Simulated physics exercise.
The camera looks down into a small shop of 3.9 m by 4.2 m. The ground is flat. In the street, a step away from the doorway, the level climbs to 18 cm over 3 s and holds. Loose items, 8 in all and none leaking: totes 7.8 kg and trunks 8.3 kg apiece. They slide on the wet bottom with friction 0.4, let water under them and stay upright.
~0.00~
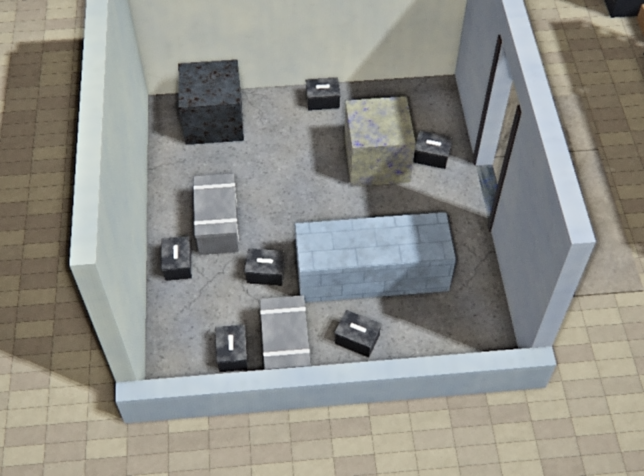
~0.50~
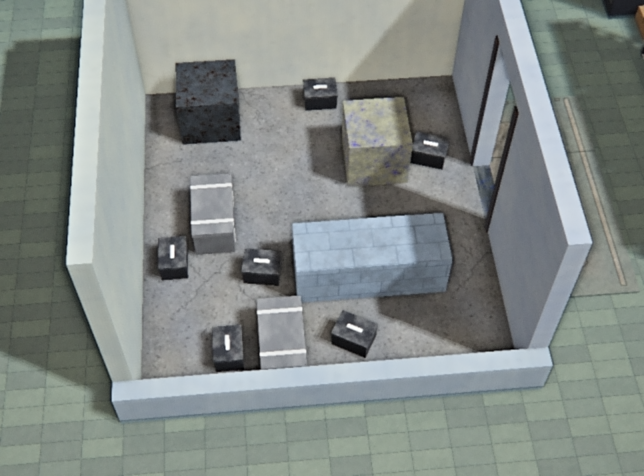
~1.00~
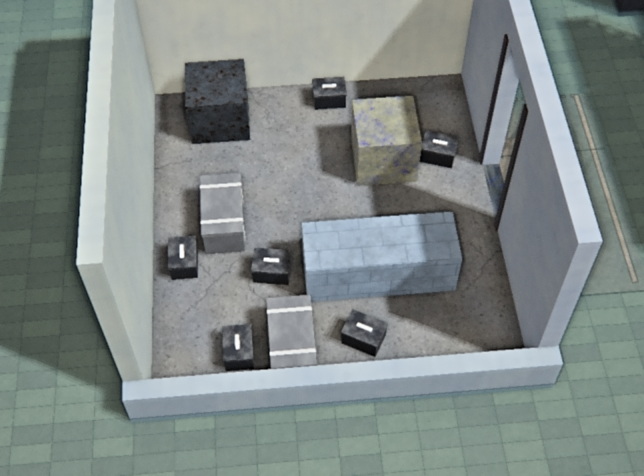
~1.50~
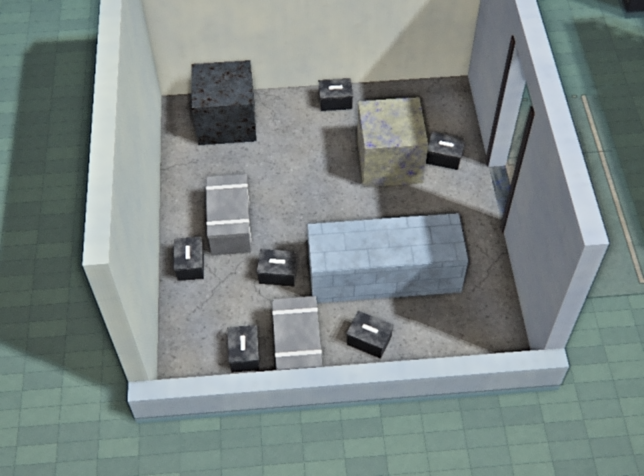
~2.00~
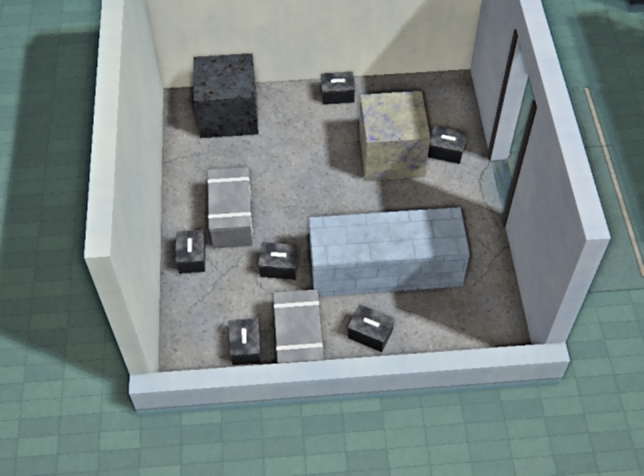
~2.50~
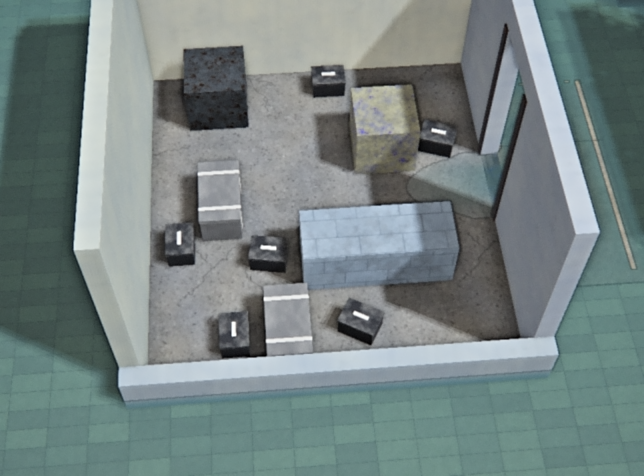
Greenish water covered the tan paving around a small open-topped room, then began spreading in through the doorway on the right, while the boxes and blocks inside stayed where they were.
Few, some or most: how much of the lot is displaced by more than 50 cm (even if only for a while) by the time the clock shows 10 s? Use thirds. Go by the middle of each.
It is one to two thirds.
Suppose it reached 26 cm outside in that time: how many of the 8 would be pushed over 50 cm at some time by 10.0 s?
In that case 6 of them.
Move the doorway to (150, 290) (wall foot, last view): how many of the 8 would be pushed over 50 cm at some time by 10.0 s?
Then 6.
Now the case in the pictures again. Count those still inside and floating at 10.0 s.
I count 3.
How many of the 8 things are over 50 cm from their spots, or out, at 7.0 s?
I count 2.
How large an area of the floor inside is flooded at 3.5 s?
About 2.5 m2.
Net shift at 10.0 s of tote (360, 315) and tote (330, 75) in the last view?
In turn: 0 cm, 10 cm.
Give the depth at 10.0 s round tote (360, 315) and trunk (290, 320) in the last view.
Roughly 2 and 3 cm.
After 3.5 s 0 of 8 are over 50 cm from their spots; 0 afloat.
After 4.5 s 1 of 8 are over 50 cm from their spots; 0 afloat.
After 7.0 s 2 of 8 are over 50 cm from their spots; 1 afloat.
After 10.0 s 2 of 8 are over 50 cm from their spots, and 3 have been at some point; 3 afloat.
